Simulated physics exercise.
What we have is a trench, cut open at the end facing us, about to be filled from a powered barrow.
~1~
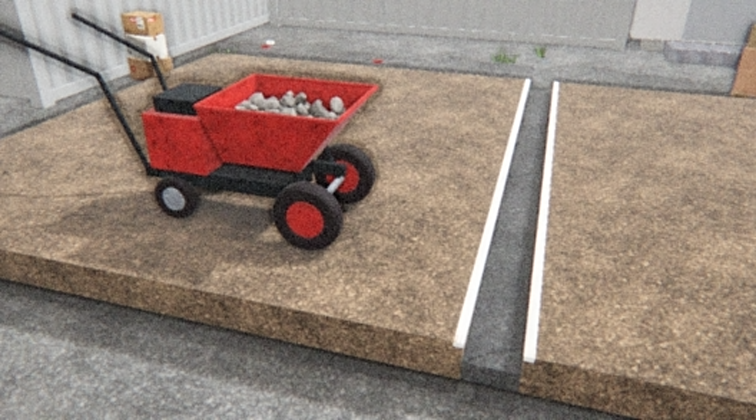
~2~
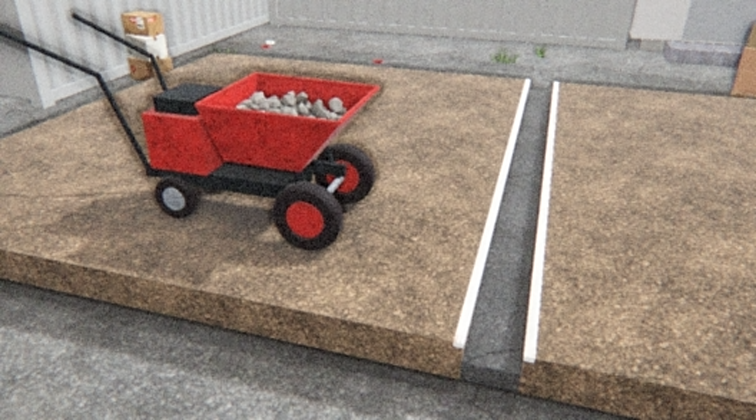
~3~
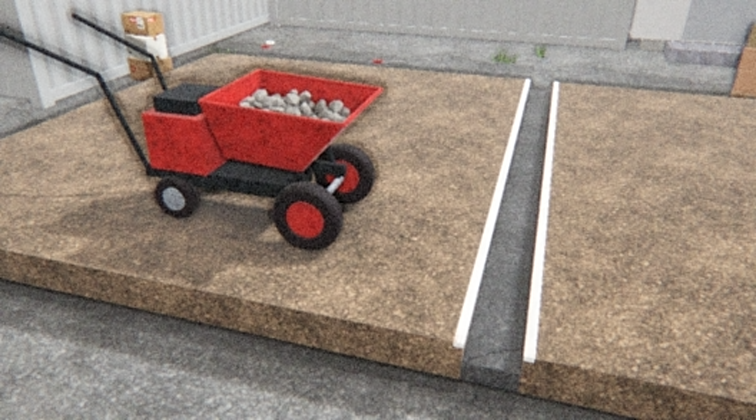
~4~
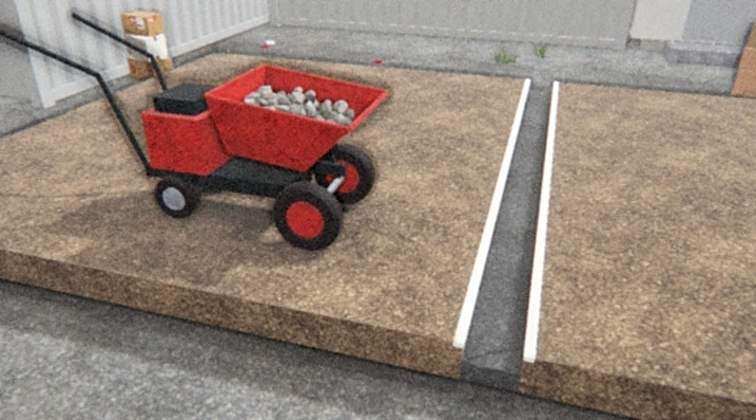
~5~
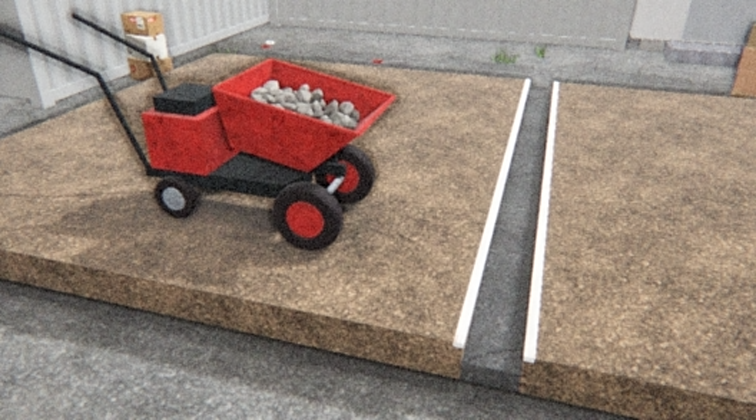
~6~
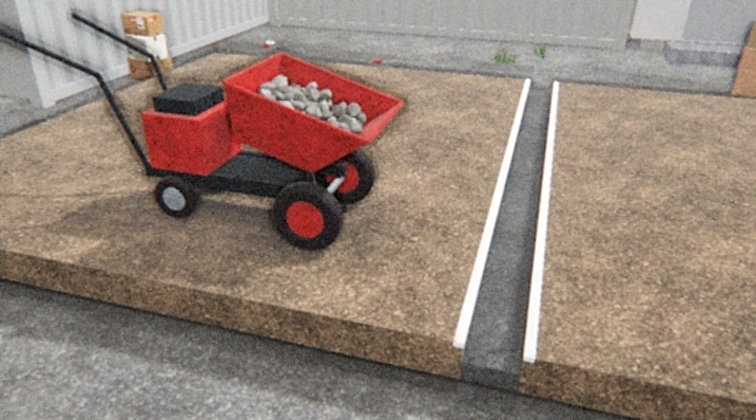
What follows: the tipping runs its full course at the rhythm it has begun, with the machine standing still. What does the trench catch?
The trench ends with only the smaller part of it.
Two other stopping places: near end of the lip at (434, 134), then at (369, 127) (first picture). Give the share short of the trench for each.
Near 0 % and 30 %.
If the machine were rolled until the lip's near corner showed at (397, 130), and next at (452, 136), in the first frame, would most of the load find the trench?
First above a half, then not half.
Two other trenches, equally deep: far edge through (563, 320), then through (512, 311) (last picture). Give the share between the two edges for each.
In turn 30 and 20 in a hundred.
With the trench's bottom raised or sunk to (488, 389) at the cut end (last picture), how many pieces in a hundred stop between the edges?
About 30 per cent.
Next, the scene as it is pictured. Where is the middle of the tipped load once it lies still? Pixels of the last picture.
Close to (467, 243).
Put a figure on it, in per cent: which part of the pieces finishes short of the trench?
Near 45 %.
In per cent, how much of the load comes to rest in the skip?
About 25 per cent.
Soon, skip tipped steeply; all in the skip.
A while on, skip tipped right over; most in the skip; a small part short of the trench; a stray few in or heaped over the trench; a stray few falling.
Towards the end, skip tipped right over; about a quarter in the skip; about half short of the trench; about a quarter in or heaped over the trench.
Finally, skip tipped right over; about a quarter in the skip; about half short of the trench; about a quarter in or heaped over the trench; none beyond it.
